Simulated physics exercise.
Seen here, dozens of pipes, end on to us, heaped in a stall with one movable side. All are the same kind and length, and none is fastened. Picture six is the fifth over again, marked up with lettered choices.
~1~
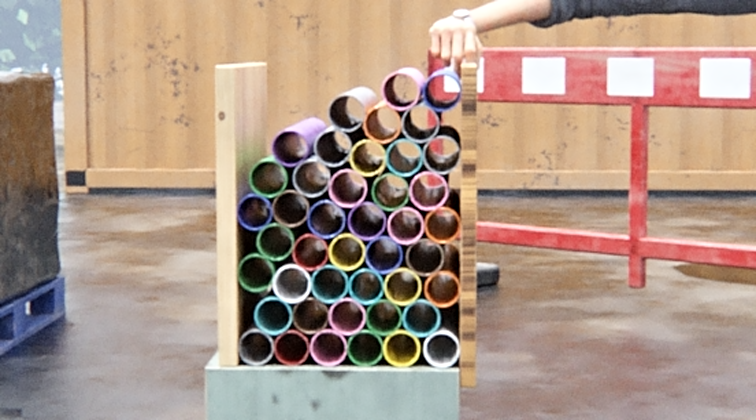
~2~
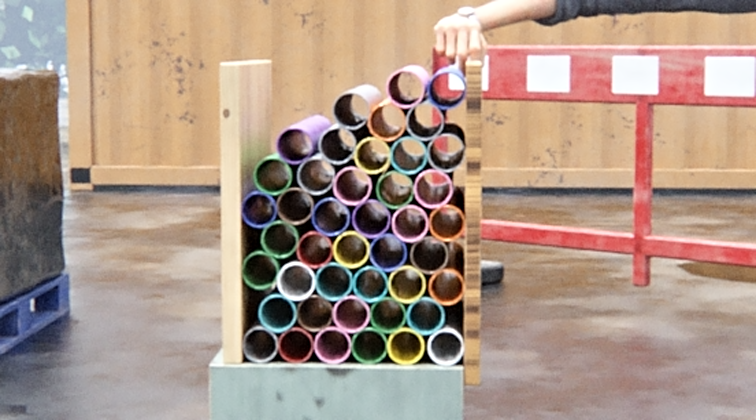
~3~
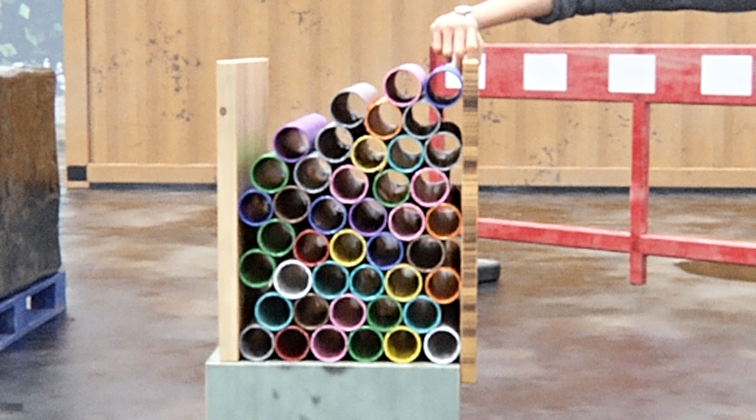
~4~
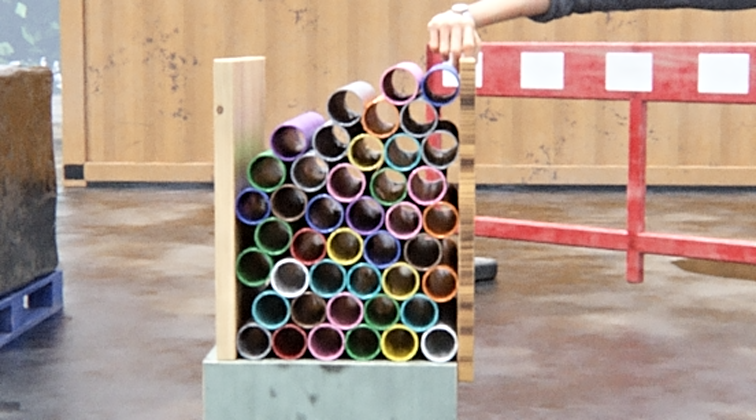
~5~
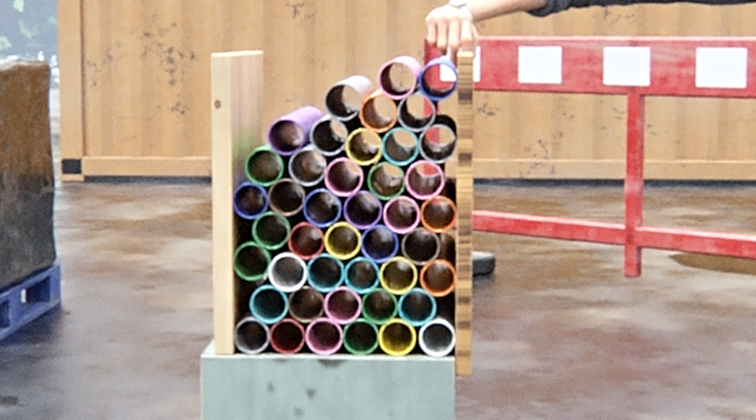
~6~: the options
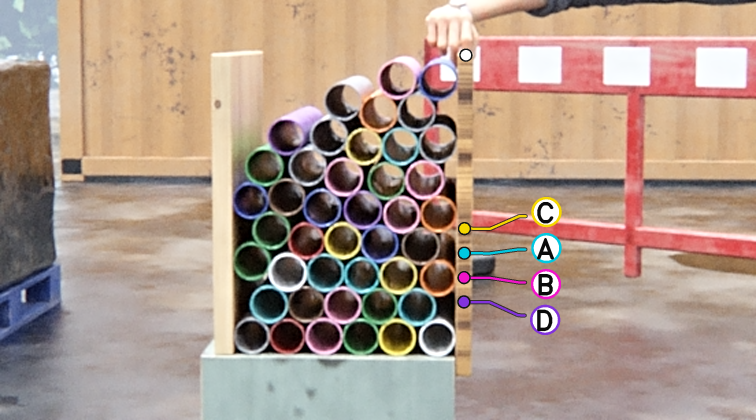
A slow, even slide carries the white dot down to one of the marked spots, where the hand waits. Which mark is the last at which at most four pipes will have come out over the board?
The answer is mark C.
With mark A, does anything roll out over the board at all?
At A: Yes.
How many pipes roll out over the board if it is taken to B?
At B the number is eight.
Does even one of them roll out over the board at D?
Yes.
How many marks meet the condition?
One of them.
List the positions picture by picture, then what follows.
Side board (468, 211); a white pipe (442, 349), in the first picture.
A white pipe (446, 347); a brown pipe (315, 313), in the second picture.
A brown pipe (426, 254); a pink pipe (407, 222), in the third picture.
A green pipe (389, 187); a grey pipe (440, 150), in the fourth picture.
A yellow pipe (364, 147); a blue pipe (438, 82); side board (464, 200), in the fifth picture.
On the copy, A at (464, 253); B at (464, 278); C at (464, 228); D at (464, 302); the white dot at (466, 55).
On C. First, top of the board (457, 128).
Then, top of the board (457, 210).
Finally, top of the board (457, 227), four out over the board.
By contrast, A more than four out over the board; B more than four out over the board; D more than four out over the board.
